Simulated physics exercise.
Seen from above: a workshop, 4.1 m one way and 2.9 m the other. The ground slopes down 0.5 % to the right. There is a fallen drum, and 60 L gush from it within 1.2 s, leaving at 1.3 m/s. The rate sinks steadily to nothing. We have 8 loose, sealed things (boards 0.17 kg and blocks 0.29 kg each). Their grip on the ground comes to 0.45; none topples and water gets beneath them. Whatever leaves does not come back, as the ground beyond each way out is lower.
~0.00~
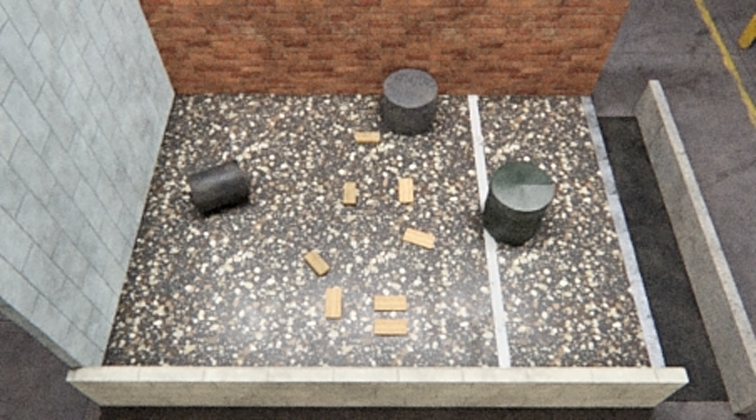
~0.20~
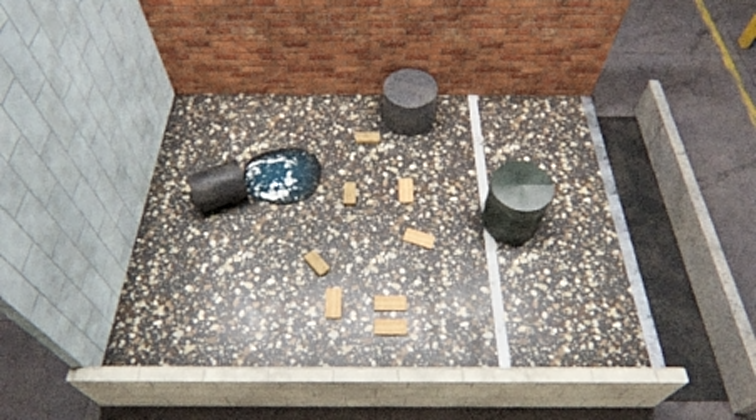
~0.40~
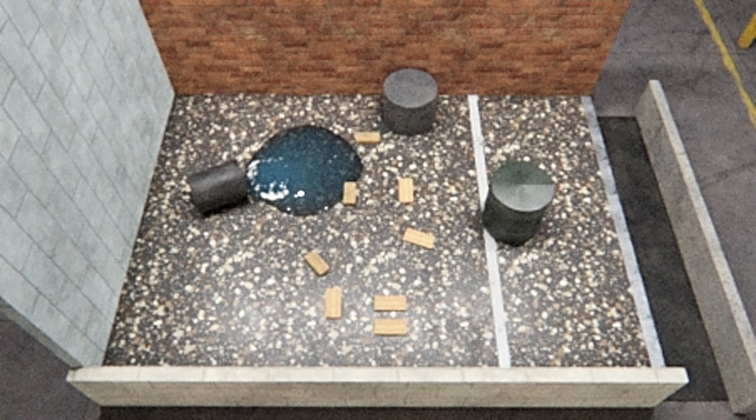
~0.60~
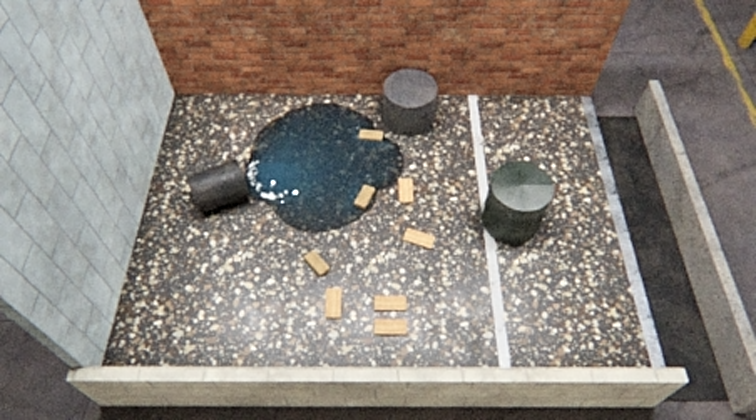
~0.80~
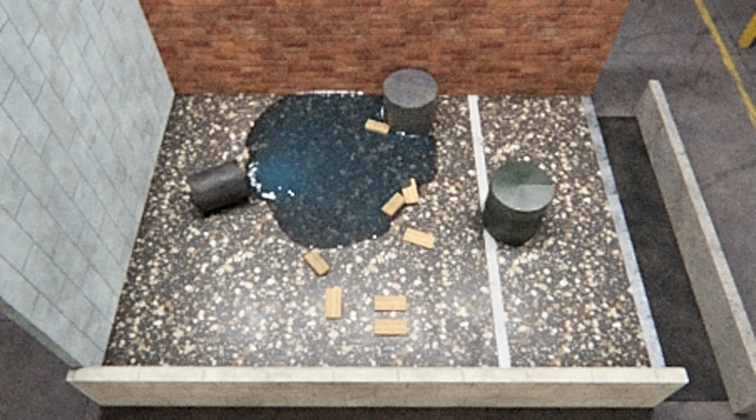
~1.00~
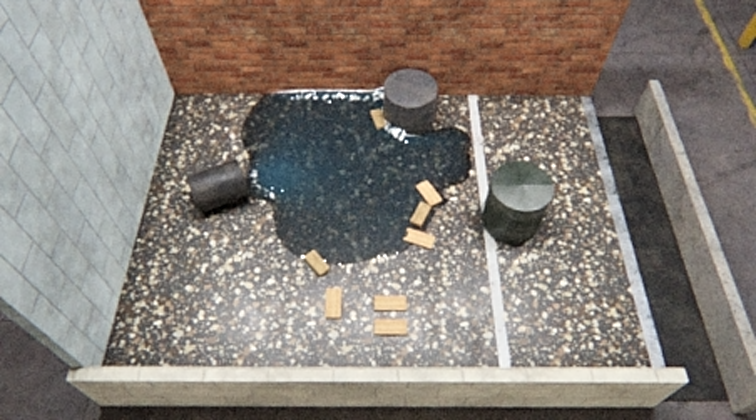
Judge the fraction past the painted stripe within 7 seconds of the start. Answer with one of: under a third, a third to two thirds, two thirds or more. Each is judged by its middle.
A third to two thirds.
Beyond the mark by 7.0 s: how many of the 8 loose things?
The count is 3.
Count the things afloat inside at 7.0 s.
Count: 0.
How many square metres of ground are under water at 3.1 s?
4.5 m2.
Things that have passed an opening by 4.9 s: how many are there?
1.
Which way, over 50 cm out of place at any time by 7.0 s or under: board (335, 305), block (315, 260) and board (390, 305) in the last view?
Listed order: Within the mark, within the mark and within the mark.
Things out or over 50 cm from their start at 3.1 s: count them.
The count is 4.
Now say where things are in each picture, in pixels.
In the first frame, a block at (350, 193) rests on the ground; a block at (367, 137), on the bottom; water covers 0.0 m2; 0 of 8 have shifted.
In the second frame, a block at (350, 193) rests on the ground; a block at (367, 137) rests on the ground; water covers 0.3 m2; 0 of 8 have shifted.
In the third frame, a block at (350, 193), on the bottom; a block at (367, 137) rests on the ground; 0.8 m2 under water; 0 of 8 have shifted.
In the fourth frame, a block at (365, 196) rests on the ground, 14 cm from its start; a block at (371, 134), on the bottom, 5 cm from its start; 1.5 m2 under water; 1 of 8 have shifted.
In the fifth frame, a block at (394, 204) rests on the ground, 41 cm from its start; a block at (377, 126) floats, 16 cm from its start; water covers 2.3 m2; 2 of 8 have shifted.
In the sixth frame, a block at (421, 213) rests on the ground, 66 cm from its start; a block at (379, 118) floats, 26 cm from its start; water covers 2.8 m2; 3 of 8 have shifted.
After 1.4 s 0 of 8 are over the mark; 3 afloat.
After 3.1 s 3 of 8 are over the mark; 1 afloat.
After 4.9 s 3 of 8 are over the mark; 1 afloat.
After 7.0 s 3 of 8 are over the mark; 0 afloat.
